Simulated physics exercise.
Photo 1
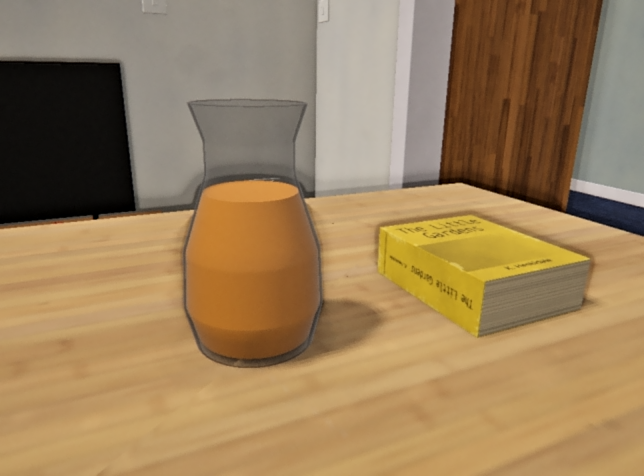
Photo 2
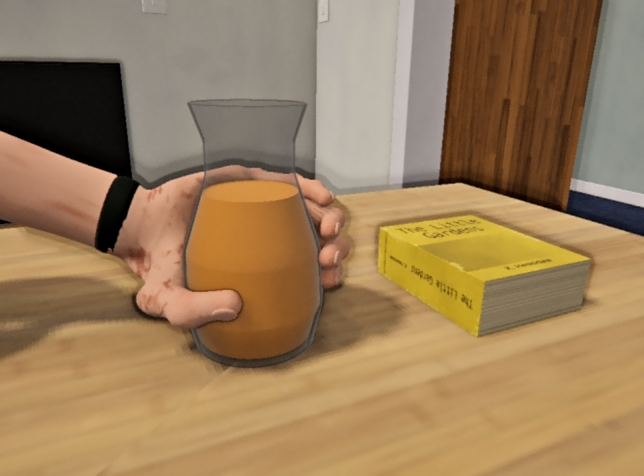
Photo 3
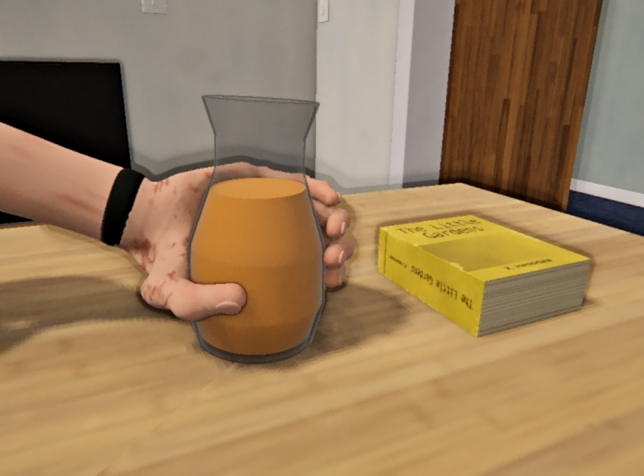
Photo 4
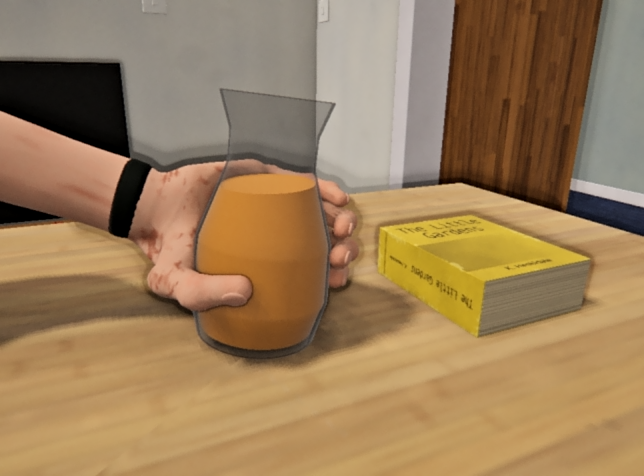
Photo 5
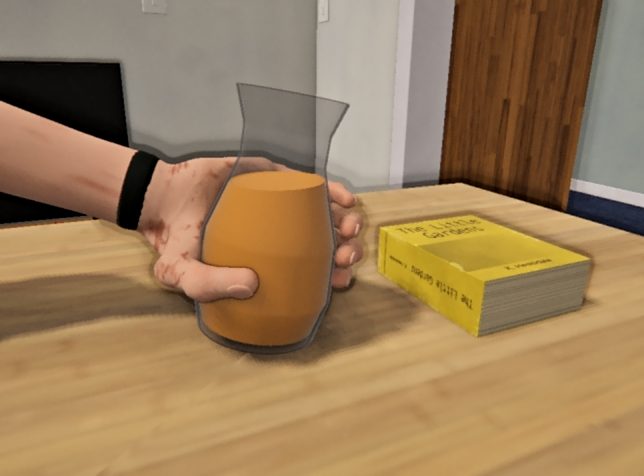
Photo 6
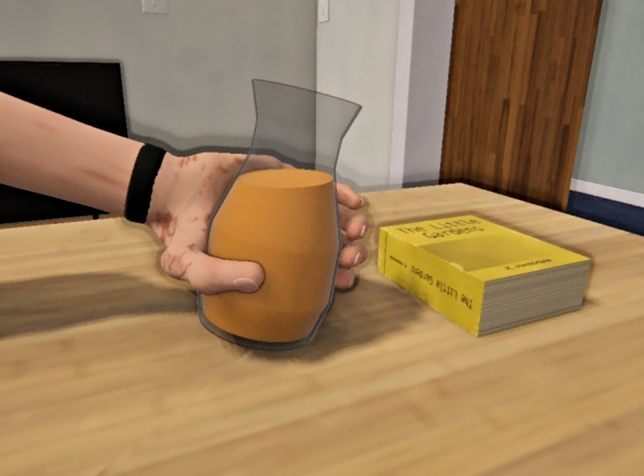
The footage shows a glass carafe of orange juice standing on a wooden table beside a thick yellow book; a hand grasps it from the left and gradually leans it to the right, its top moving towards the book.
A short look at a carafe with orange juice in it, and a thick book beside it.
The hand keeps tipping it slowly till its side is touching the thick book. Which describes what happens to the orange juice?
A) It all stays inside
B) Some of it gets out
Answer: B.
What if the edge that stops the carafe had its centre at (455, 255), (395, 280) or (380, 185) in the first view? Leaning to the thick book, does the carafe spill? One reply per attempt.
First contents get out, next contents get out, last contents stay put.
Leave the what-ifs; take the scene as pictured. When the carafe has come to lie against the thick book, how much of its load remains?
55 %.
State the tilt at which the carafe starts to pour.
Tilt: Around 55°.
A moment on, the carafe leans by about 40°; all is still inside.
Further on, the carafe leans by about 65°; a puddle lies under it; nearly all of the orange juice is inside.
When it is over, the carafe leans by about 70°, against the thick book; a puddle lies under it; about half of the orange juice is inside.
